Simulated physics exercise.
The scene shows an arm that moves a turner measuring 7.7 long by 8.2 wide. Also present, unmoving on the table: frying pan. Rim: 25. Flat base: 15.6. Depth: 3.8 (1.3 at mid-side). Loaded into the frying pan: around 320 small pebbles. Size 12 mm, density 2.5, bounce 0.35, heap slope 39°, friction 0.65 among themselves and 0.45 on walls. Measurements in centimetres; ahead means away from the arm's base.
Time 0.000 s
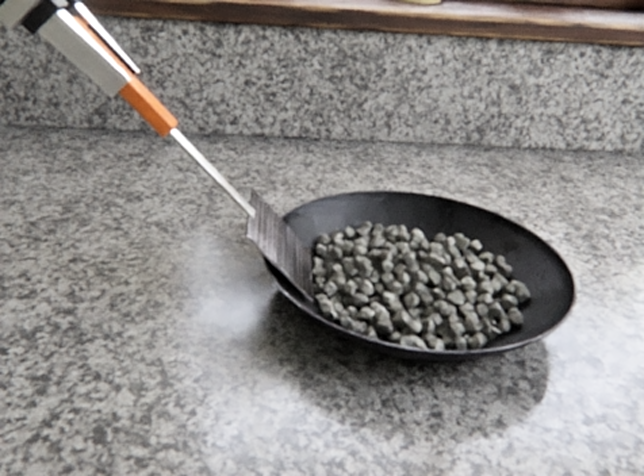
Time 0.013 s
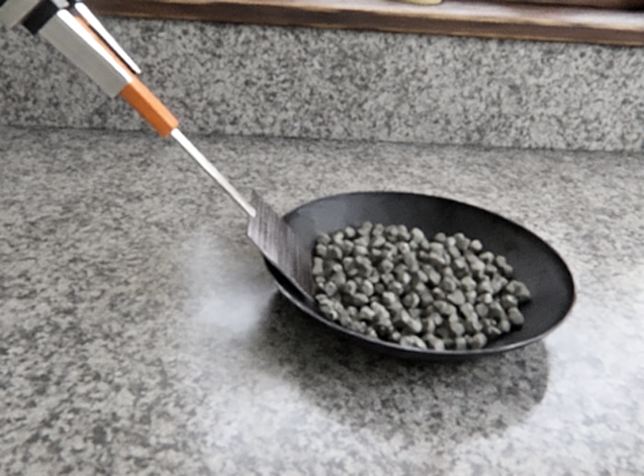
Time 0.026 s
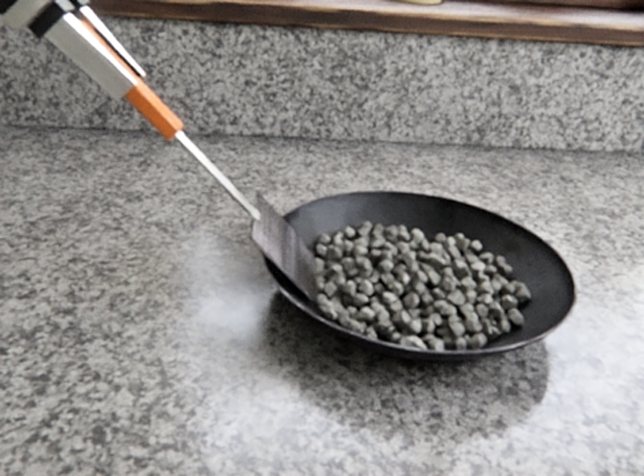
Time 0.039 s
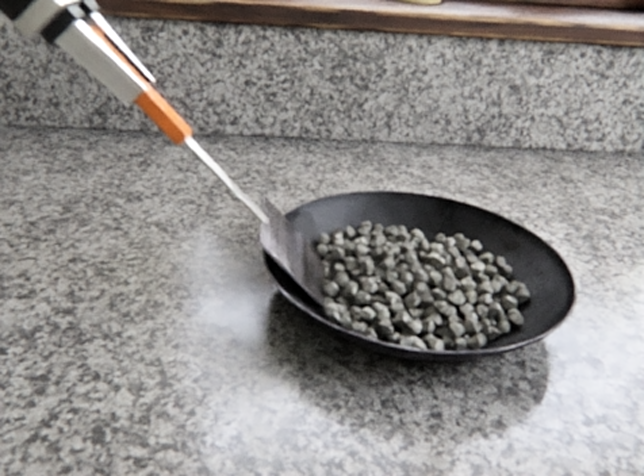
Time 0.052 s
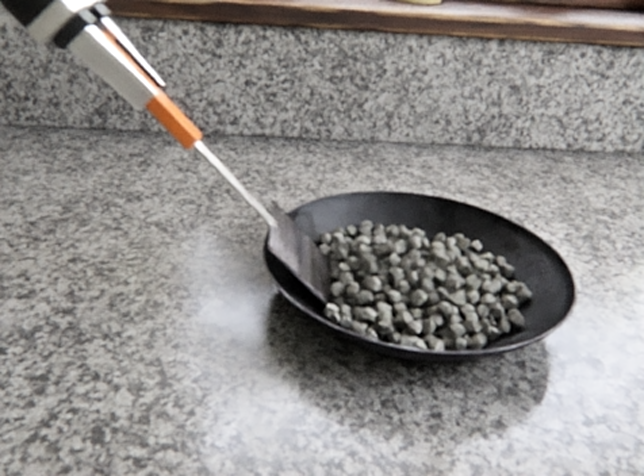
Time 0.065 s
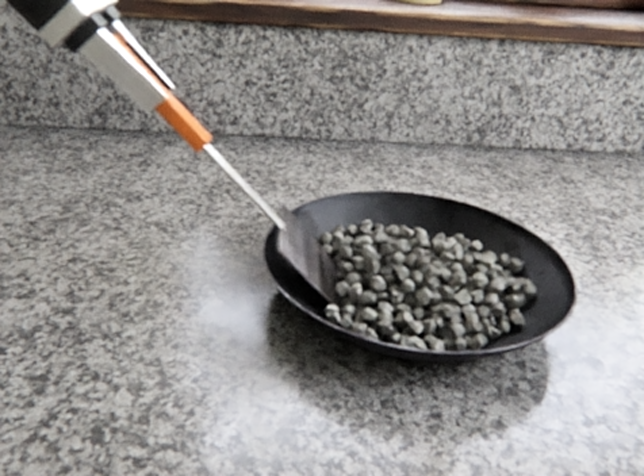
On a speckled grey countertop, a mechanical arm slides a metal turner slightly rightward into small grey pebbles in a black pan.
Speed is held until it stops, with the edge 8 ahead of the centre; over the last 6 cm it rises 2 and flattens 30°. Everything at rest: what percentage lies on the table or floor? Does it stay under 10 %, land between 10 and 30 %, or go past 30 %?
It lands between 10 and 30 %.
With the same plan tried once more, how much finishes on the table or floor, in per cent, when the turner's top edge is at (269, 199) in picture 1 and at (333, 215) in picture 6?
My guess would be close to 35 per cent.
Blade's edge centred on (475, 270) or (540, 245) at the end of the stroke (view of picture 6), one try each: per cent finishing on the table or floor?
The two tries give near 5 and near 45 in a hundred.
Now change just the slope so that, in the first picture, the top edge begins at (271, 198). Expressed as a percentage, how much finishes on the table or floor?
Spill: Approx. 20 per cent.
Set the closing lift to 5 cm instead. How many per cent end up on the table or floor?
Some 10 per cent.
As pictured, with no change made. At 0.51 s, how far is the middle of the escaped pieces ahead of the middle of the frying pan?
16 cm.
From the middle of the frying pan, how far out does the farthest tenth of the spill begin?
Distance from centre: Approx. 20 cm.
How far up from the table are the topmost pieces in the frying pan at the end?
Height at the end: Around 6.0 cm.
After 0.16 s, sloping 48°, highest piece 10 above the table; 317 in the frying pan, 1 on the blade or in flight.
After 0.26 s, sloping 37°, highest piece 7 above the table; 304 in the frying pan, 14 on the blade or in flight.
After 0.51 s, sloping 18°, highest piece 6 above the table; 264 in the frying pan, 53 on the table or floor, 1 on the blade or in flight.
After 1.56 s, sloping 18°, highest piece 5 above the table; 264 in the frying pan, 54 on the table or floor.
At rest, 264 in the frying pan, 54 on the table or floor. That is 17 % on the table or floor.
